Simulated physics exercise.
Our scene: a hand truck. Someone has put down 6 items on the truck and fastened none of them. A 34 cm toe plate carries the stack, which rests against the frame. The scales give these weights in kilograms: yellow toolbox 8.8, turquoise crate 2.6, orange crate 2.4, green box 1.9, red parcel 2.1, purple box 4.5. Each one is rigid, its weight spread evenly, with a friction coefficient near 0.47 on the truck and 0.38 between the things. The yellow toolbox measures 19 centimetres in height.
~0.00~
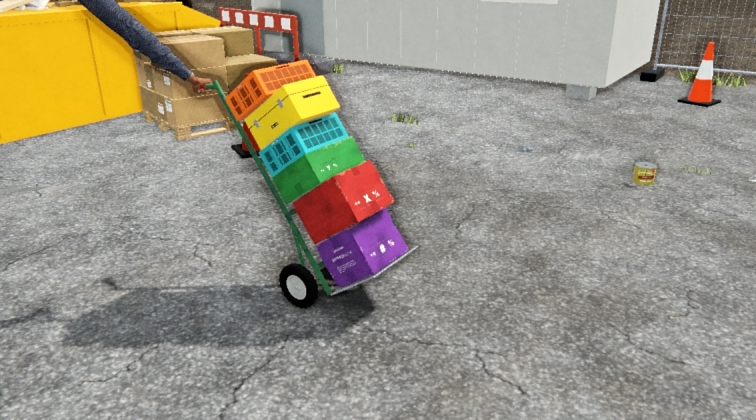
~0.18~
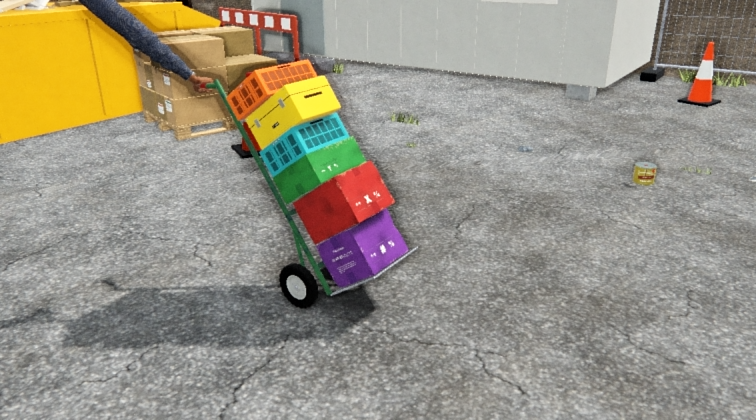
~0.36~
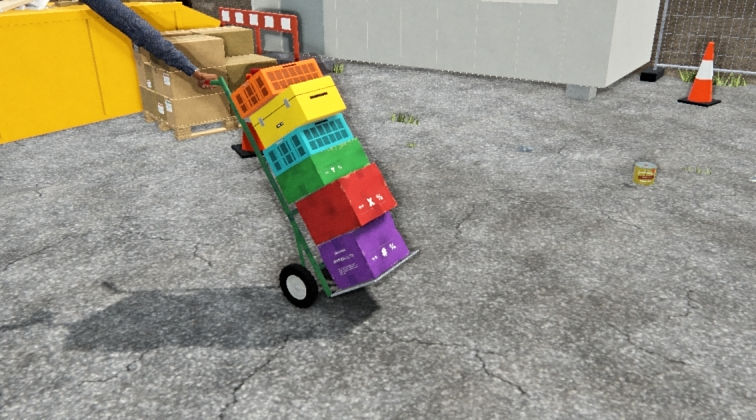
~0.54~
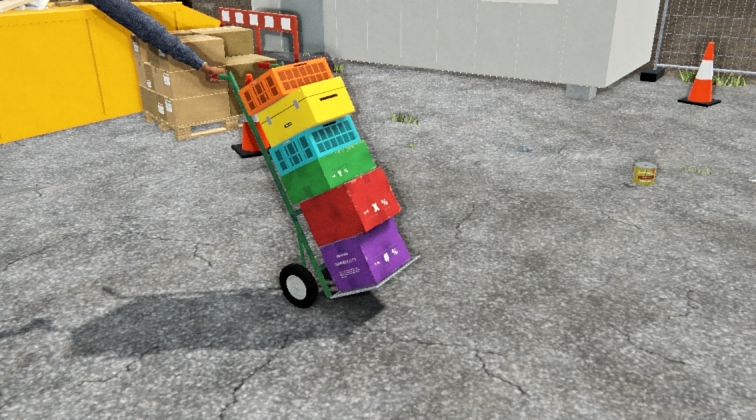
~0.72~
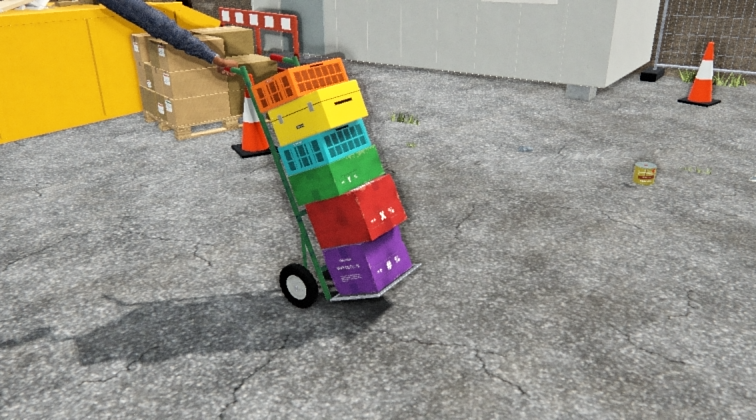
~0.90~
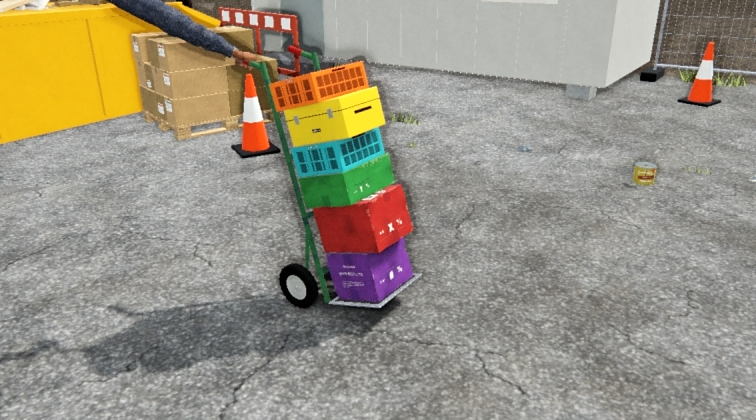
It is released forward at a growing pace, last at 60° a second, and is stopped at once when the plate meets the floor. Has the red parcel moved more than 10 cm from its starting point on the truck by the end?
Yes, it has moved.
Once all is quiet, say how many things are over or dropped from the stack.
I count 6.
After 1.60 s, truck upright; red parcel tipped 18° from how it sat near (398, 241); orange crate tipped 18° from how it sat; yellow toolbox tipped 18° from how it sat.
After 2.00 s, truck upright; yellow toolbox, turquoise crate, orange crate and green box now dropped from the stack; red parcel tipped 48° from how it sat near (432, 262); purple box tipped 48° from how it sat.
After 2.30 s, truck upright; red parcel now dropped from the stack; purple box on its side.
At rest (3.1 s), dropped from the stack, yellow toolbox, turquoise crate, orange crate, green box and red parcel; tipped over on the truck, purple box. In the last view, red parcel near (467, 306).
